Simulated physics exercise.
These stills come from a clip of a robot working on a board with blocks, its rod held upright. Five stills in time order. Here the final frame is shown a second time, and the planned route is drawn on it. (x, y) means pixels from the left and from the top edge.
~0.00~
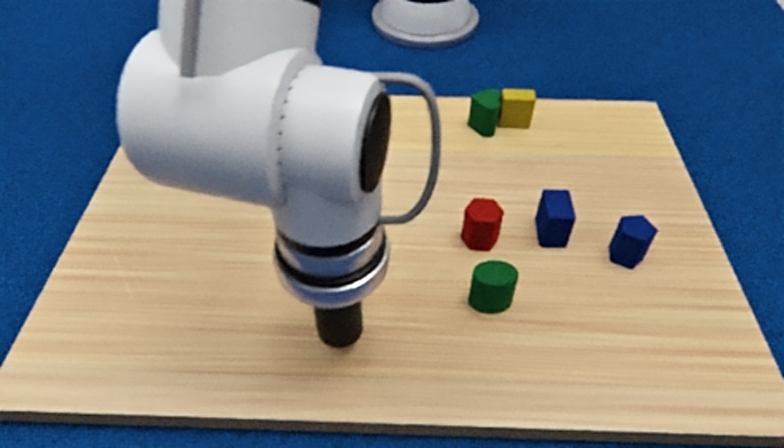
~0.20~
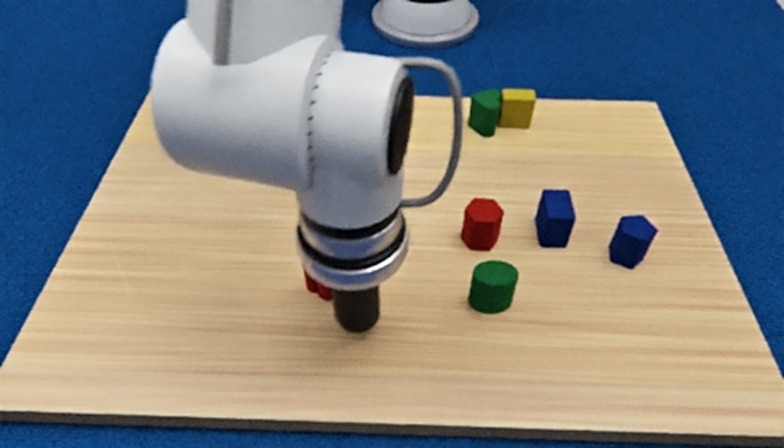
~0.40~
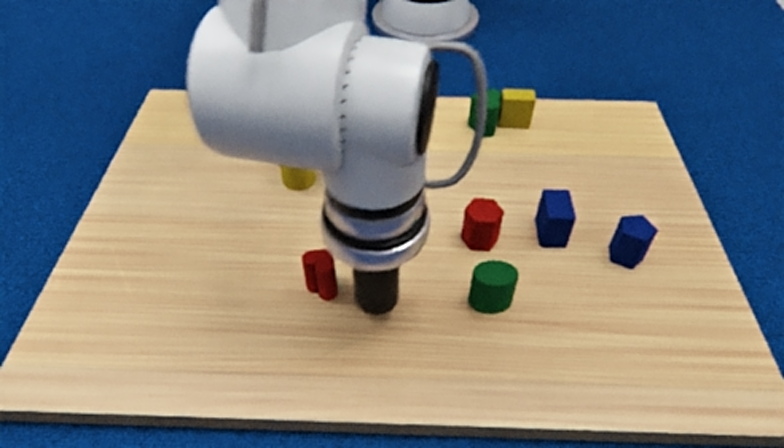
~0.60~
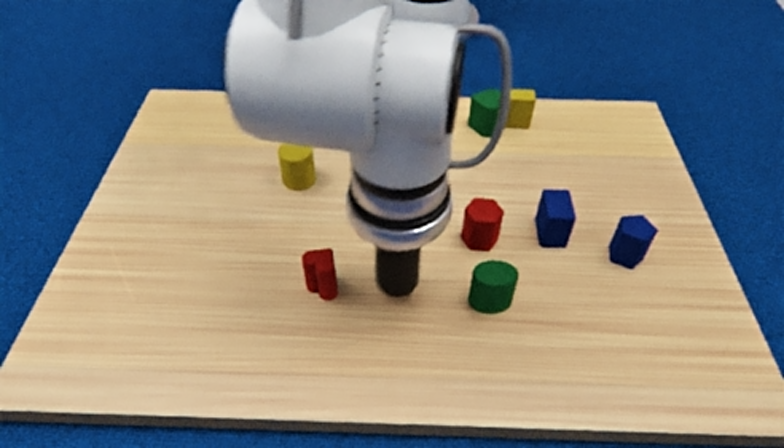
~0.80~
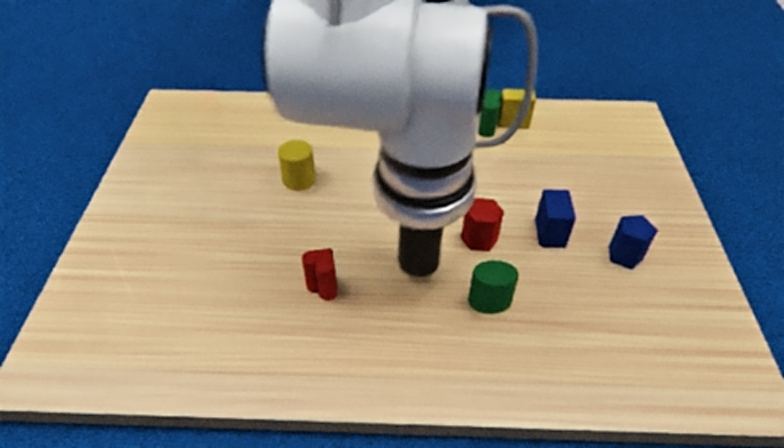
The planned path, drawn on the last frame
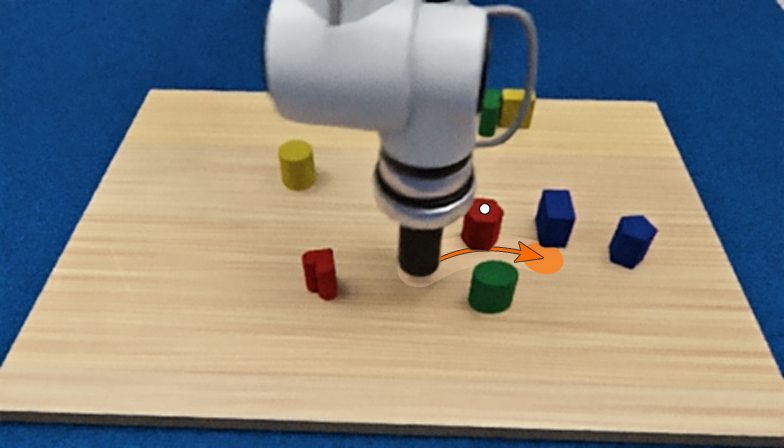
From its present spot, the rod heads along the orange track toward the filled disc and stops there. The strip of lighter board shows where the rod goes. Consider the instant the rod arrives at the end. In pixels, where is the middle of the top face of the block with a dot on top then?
It is at (526, 194).
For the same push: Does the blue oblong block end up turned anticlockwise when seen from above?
My answer is yes.
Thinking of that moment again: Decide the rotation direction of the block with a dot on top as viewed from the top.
Watching from overhead, you'd notice the block with a dot on top rotating counter-clockwise.
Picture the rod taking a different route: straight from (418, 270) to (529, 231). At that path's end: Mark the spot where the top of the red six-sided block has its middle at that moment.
I'd guess (531, 174).
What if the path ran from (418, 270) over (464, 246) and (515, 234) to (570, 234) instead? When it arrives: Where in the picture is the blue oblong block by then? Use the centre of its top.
My estimate: (609, 195).
The line goes from (418, 270) through (456, 253) and (499, 249) to (543, 258); the dot is on the red six-sided block.
What follows on the original path. One third of the way, rod at (460, 243); red six-sided block at (490, 206).
Two thirds of the way, rod at (502, 240); red six-sided block at (519, 194), turned 60° anticlockwise.
At the end, rod at (546, 248); red six-sided block at (526, 194), turned 85° anticlockwise; green oval unmoved; blue oblong block at (567, 203), turned 30° anticlockwise.
